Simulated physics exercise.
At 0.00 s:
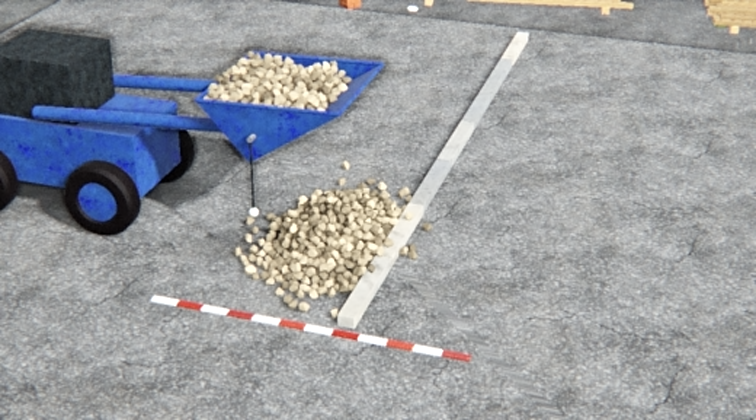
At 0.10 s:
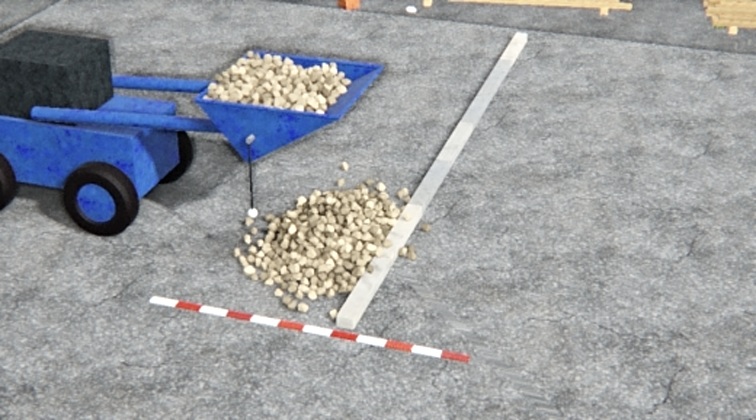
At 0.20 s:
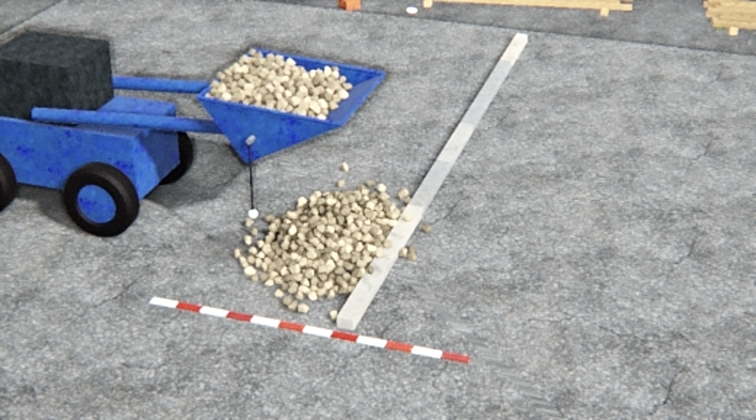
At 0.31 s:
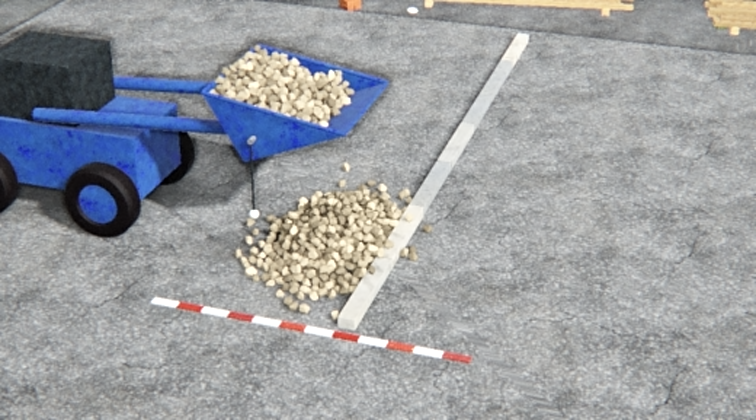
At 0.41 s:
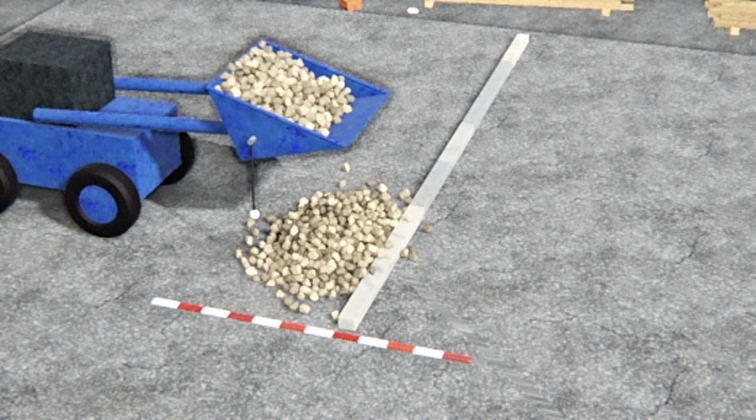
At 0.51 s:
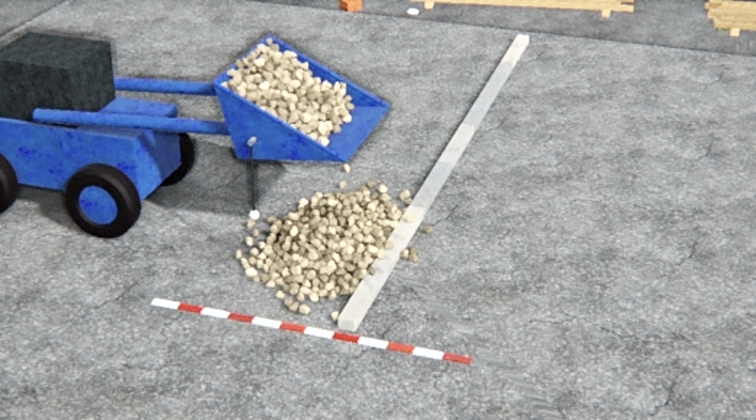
On a grey paved yard, a blue wheeled loader holds a bucket of pale stones above a heap lying against a long pale kerb, near a red-and-white staff. The bucket barely moves at first, then tilts steadily forward, its right lip lowering as the stones shift inside, while the heap stays still.
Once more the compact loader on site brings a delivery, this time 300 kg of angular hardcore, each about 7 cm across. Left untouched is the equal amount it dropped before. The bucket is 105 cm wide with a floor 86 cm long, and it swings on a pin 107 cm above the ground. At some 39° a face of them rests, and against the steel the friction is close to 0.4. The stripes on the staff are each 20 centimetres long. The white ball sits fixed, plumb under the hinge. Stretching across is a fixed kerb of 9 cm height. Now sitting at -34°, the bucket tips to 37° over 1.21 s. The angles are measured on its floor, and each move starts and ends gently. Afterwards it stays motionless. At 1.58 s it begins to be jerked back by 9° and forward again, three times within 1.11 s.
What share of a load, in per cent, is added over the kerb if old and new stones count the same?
I would say 48 percent.
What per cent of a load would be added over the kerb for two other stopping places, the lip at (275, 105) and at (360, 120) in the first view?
Some 0 percent first and 75 percent second.
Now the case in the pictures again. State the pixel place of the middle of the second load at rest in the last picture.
In the last view, about pixel (397, 240).
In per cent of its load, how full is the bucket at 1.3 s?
About 75 percent is still in there.
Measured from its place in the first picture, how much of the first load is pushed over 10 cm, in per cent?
The answer is about 0 per cent.
After 0.9 s the floor is at 26°; in per cent of one load, 100 in the bucket, 100 on this side of the kerb, 1 over the kerb; the foremost stones are at (401, 247).
After 1.3 s the floor is at 37°; in per cent of one load, 75 in the bucket, 124 on this side of the kerb, 1 over the kerb; the foremost stones are at (401, 247).
After 3.1 s the floor is at 37°; in per cent of one load, 0 in the bucket, 151 on this side of the kerb, 49 over the kerb; the foremost stones are at (515, 283).
After 5.7 s the floor is at 37°; in per cent of one load, 0 in the bucket, 151 on this side of the kerb, 49 over the kerb; the foremost stones are at (515, 283). Net gain over the kerb, 48.
